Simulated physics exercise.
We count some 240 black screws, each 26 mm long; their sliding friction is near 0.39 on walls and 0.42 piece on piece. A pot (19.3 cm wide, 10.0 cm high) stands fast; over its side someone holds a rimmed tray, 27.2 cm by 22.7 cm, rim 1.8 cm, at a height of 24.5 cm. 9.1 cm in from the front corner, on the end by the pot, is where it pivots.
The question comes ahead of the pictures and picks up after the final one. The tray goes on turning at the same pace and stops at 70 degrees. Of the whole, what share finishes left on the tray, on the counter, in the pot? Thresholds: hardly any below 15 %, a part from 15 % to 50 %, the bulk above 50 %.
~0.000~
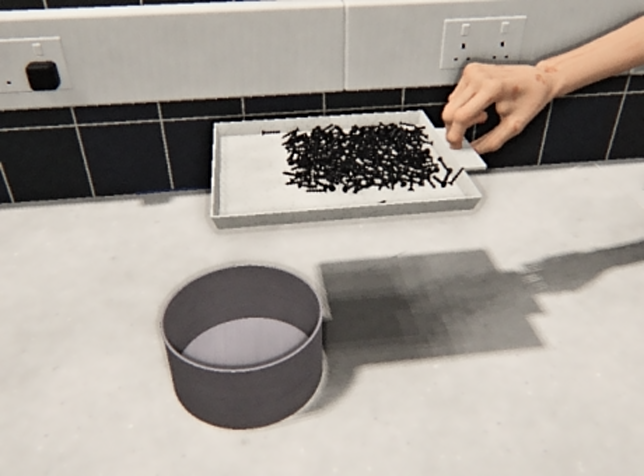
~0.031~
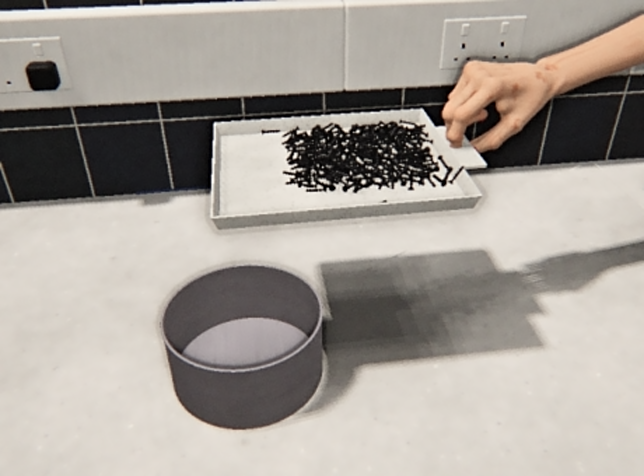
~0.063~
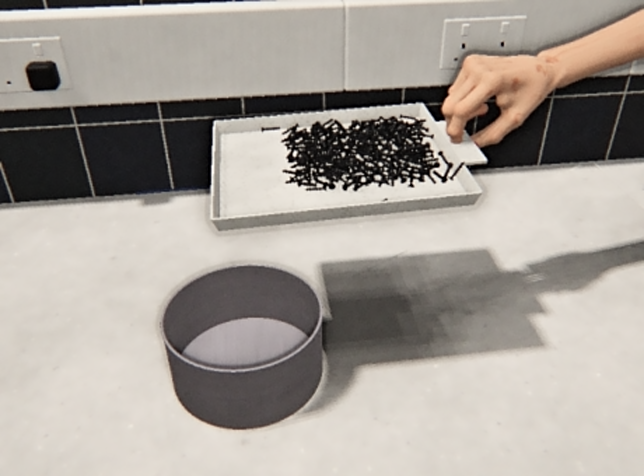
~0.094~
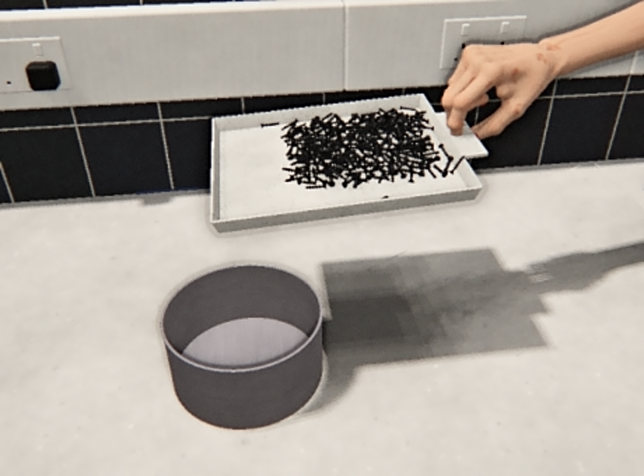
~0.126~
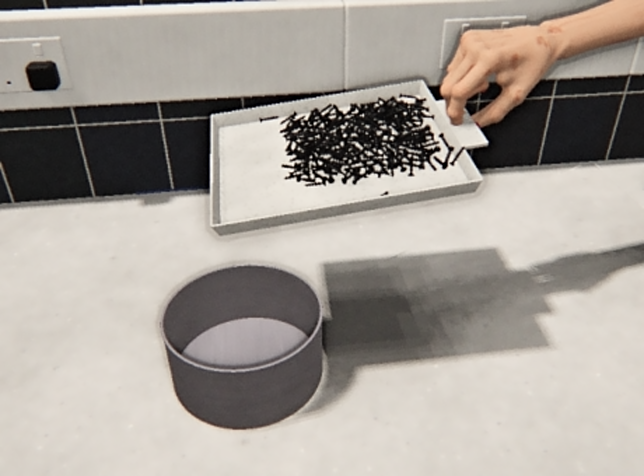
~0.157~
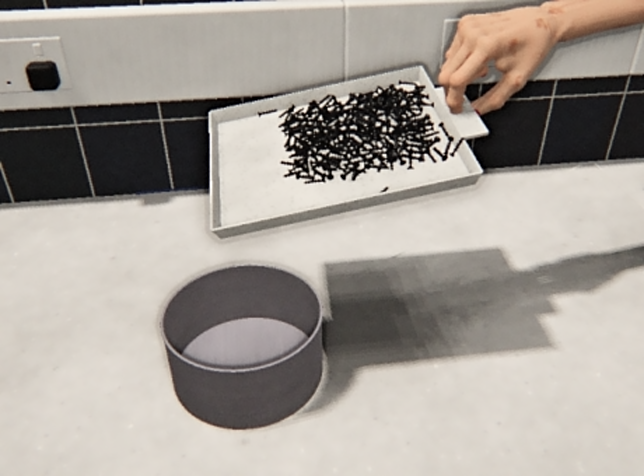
Prediction - tray: Hardly any; counter: A part; pot: The bulk.
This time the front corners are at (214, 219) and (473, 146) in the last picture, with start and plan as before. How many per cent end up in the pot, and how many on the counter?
Pot: 25, counter: 70.
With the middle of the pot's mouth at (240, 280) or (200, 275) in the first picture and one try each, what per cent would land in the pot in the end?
Close to 5 in a hundred, then close to 5 in a hundred.
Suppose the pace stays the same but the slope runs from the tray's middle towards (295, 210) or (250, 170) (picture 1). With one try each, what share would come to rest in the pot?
Estimate: Some 70 % and some 5 % respectively.
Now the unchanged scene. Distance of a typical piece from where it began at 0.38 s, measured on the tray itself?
Displacement on the tray: About 2 cm.
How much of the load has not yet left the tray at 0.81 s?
Close to 5 in a hundred.
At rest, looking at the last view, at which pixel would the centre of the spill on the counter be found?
Spill centre at rest: About (121, 469).
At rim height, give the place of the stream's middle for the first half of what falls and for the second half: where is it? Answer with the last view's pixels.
Around (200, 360), then around (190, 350).
After 0.38 s, tilt 41 degrees; the tray holds 100 %, the pot 0 %.
Then, at 0.54 s, tilt 62 degrees; the tray holds 100 %, the pot 0 %.
After 0.81 s, tilt 70 degrees; the tray holds 5 %, the pot 45 %.
By 1.9 s all is still; tray 0 %, counter 40 %, pot 60 %.
